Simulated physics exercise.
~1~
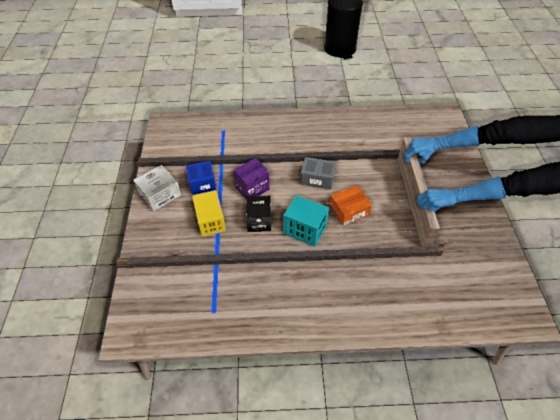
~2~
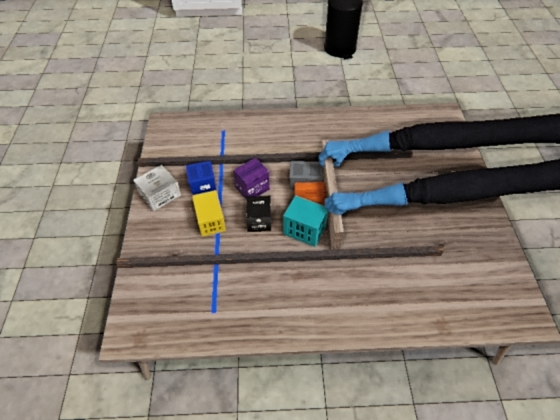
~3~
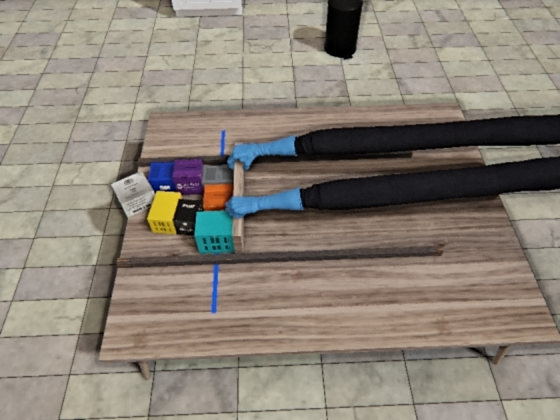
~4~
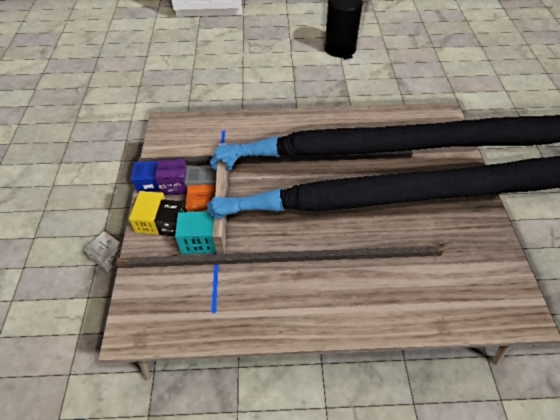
On a wooden table with a blue tape line, two blue-gloved hands pushed a plank leftward, gathering the colourful boxes and sliding them along together until the plank reached the tape and the white box dropped off the left edge onto the floor.
